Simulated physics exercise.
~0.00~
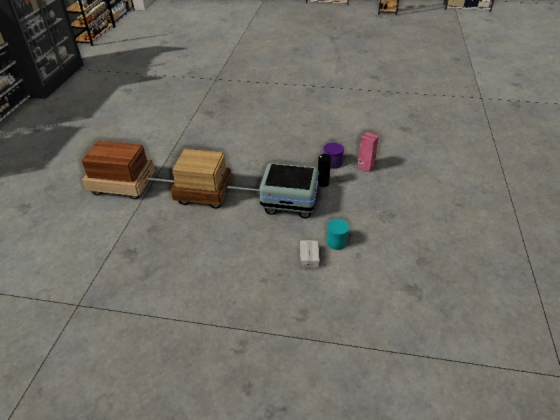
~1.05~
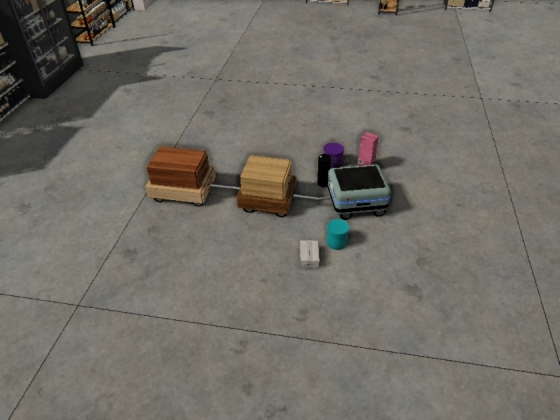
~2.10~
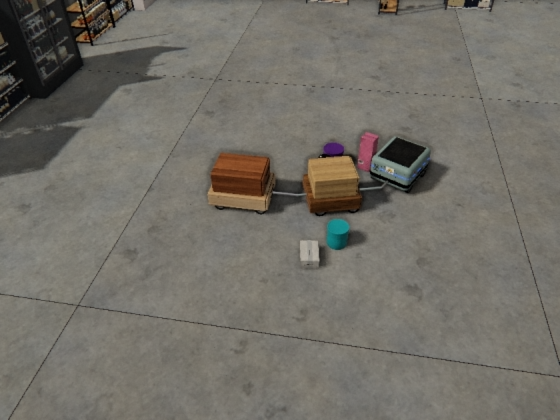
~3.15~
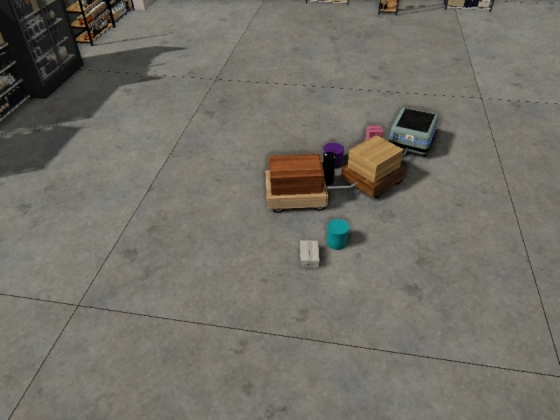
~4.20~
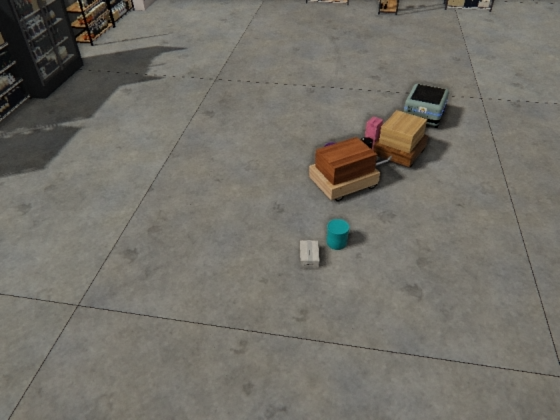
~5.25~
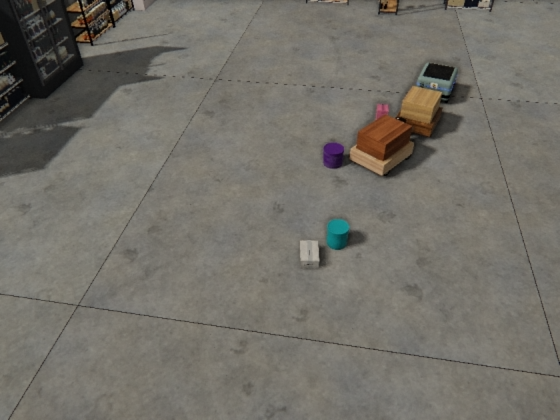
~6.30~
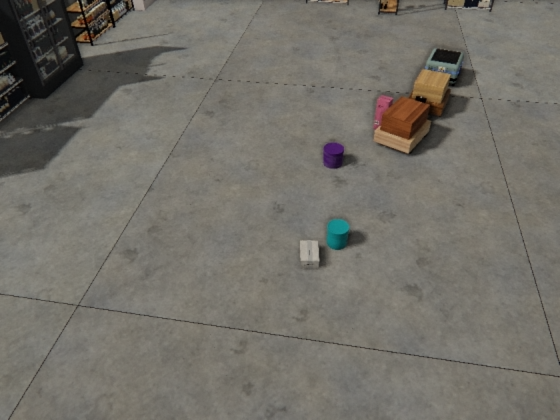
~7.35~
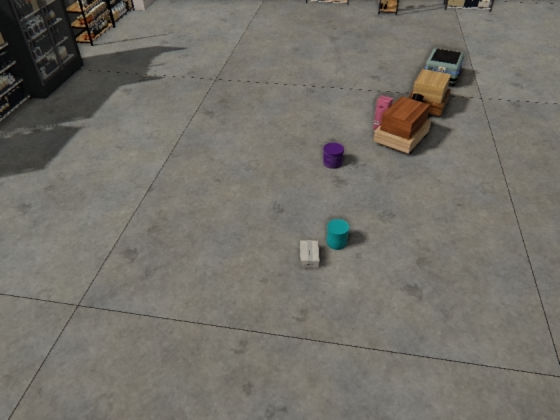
On a concrete floor, a small blue tug pulled two loaded carts to the right, then curved away up the right side, pushing a pink box and a black canister along until all stopped, leaving the purple and turquoise pails and white box untouched.
